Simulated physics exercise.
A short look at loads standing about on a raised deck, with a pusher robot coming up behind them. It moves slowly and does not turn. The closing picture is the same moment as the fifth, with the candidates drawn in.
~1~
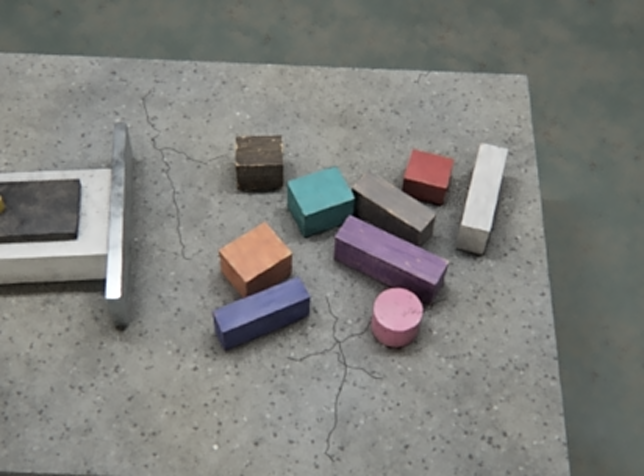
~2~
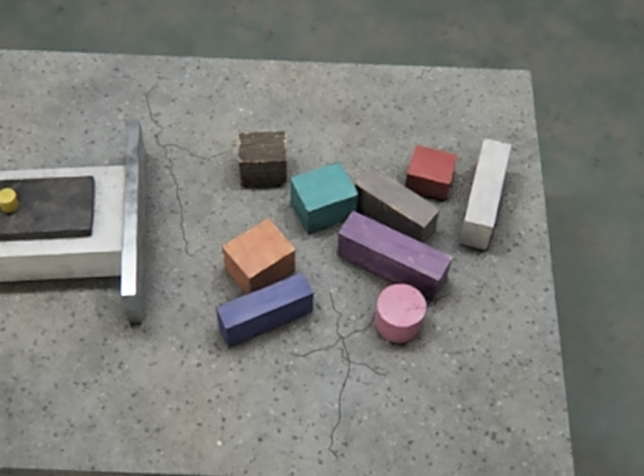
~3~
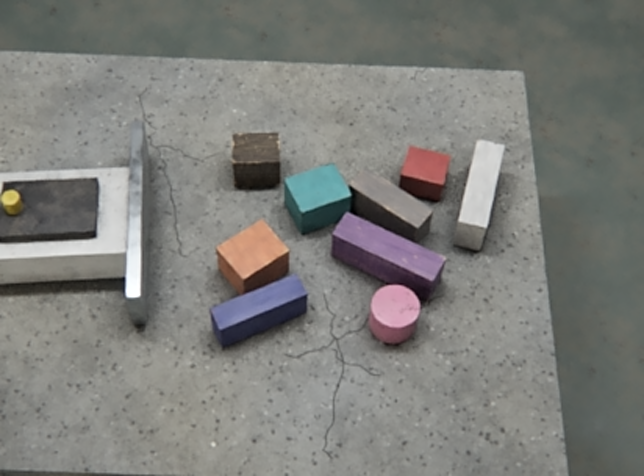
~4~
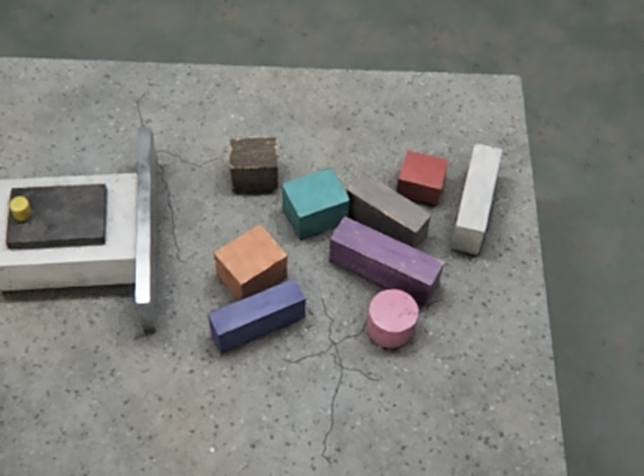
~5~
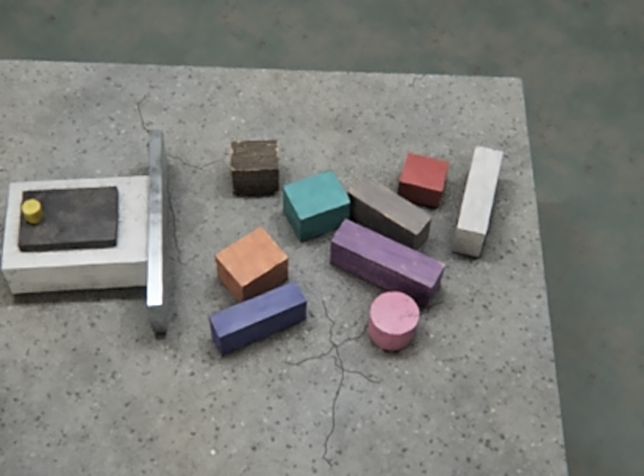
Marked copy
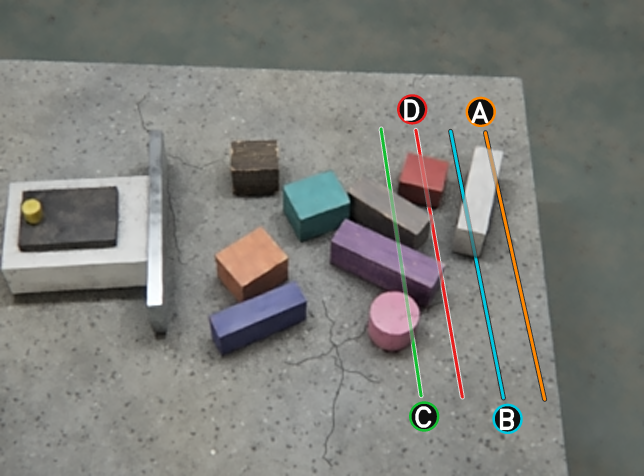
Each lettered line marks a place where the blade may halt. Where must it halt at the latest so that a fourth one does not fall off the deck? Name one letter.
It can go as far as B.
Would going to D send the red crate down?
By then, no.
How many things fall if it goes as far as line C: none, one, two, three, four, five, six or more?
The count is none.
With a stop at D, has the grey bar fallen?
No.
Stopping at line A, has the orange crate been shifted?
Yes.
On the copy, A at (512, 254); B at (475, 253); C at (399, 251); D at (437, 252).
On B. First, robot (193, 221); black crate (296, 168); blue bar (328, 308).
Then, robot (310, 224); white bar (501, 202); red crate (468, 154).
Finally, robot (400, 227); white bar over the edge; purple bar over the edge; two fallen.
By contrast, A drops four; C is within the limit but short; D is within the limit but short.
